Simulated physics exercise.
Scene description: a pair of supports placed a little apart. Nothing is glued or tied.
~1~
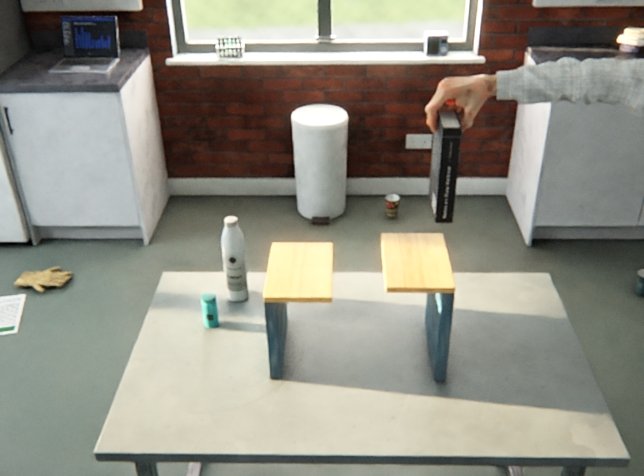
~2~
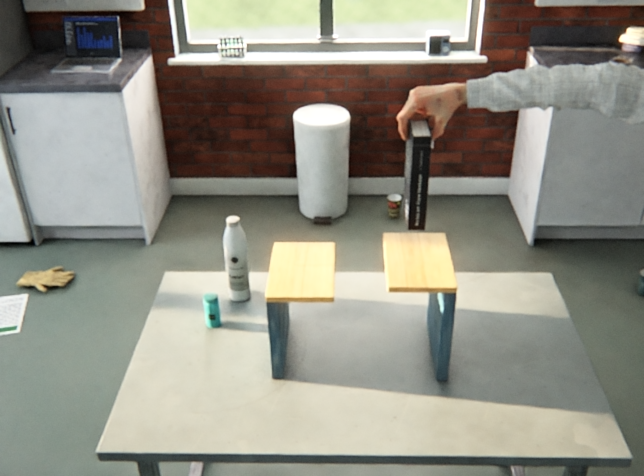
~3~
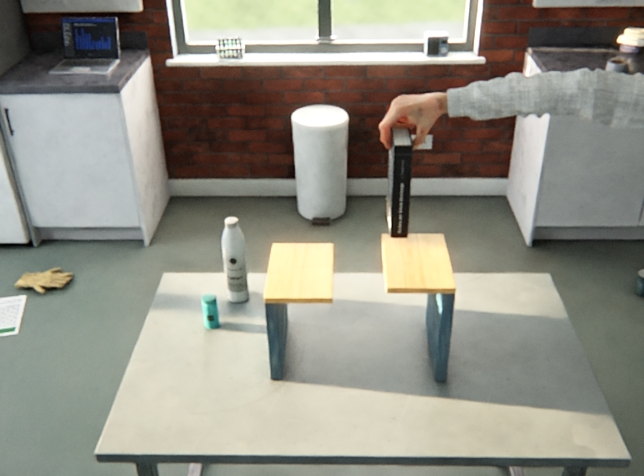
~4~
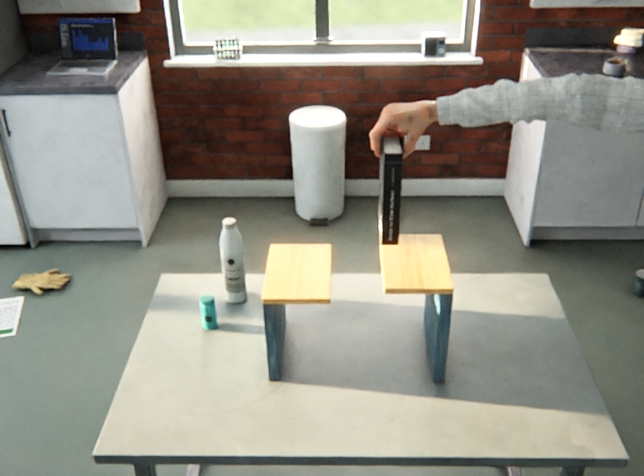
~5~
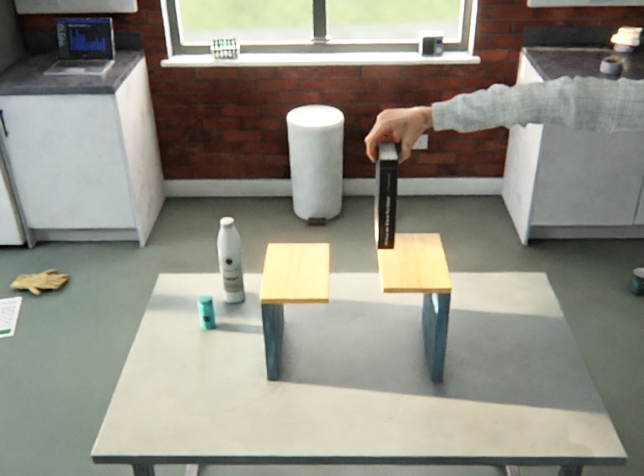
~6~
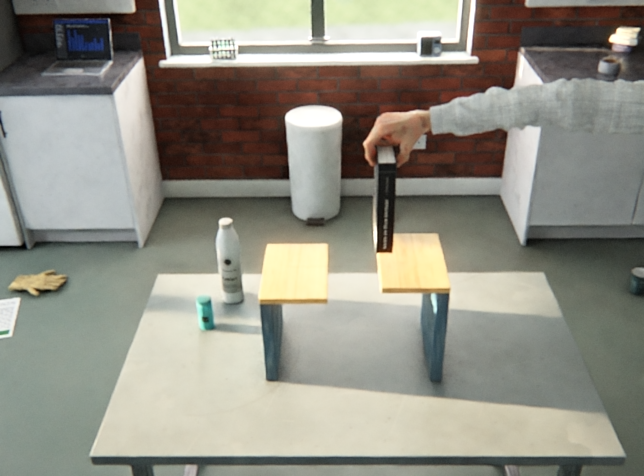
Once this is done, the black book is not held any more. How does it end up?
It rests on the ledges.
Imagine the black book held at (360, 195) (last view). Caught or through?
Through.
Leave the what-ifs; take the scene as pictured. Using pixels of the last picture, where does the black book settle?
Roughly (383, 219).
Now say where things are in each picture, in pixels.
Being brought over the gap; black book (444, 164); turquoise shaker (210, 310), in the first picture.
Being brought over the gap; black book (417, 172); turquoise shaker (212, 310), in the second picture.
Being brought over the gap; black book (399, 180); turquoise shaker (211, 311), in the third picture.
Being brought over the gap; black book (390, 188); turquoise shaker (209, 312), in the fourth picture.
Being brought over the gap; black book (386, 193); turquoise shaker (207, 312), in the fifth picture.
Poised above the slot; black book (384, 196); turquoise shaker (206, 312), in the sixth picture.
Then, 0.20 s past the last view, black book displaced a little near (383, 215).
Then, 0.30 s past the last view, as before.
Then, 0.50 s past the last view, black book displaced a little near (383, 219).
Finally, moved from the start, black book; the other 2 still in place. Final places as the last picture's camera would see them, black book near (383, 219). The book lodges.
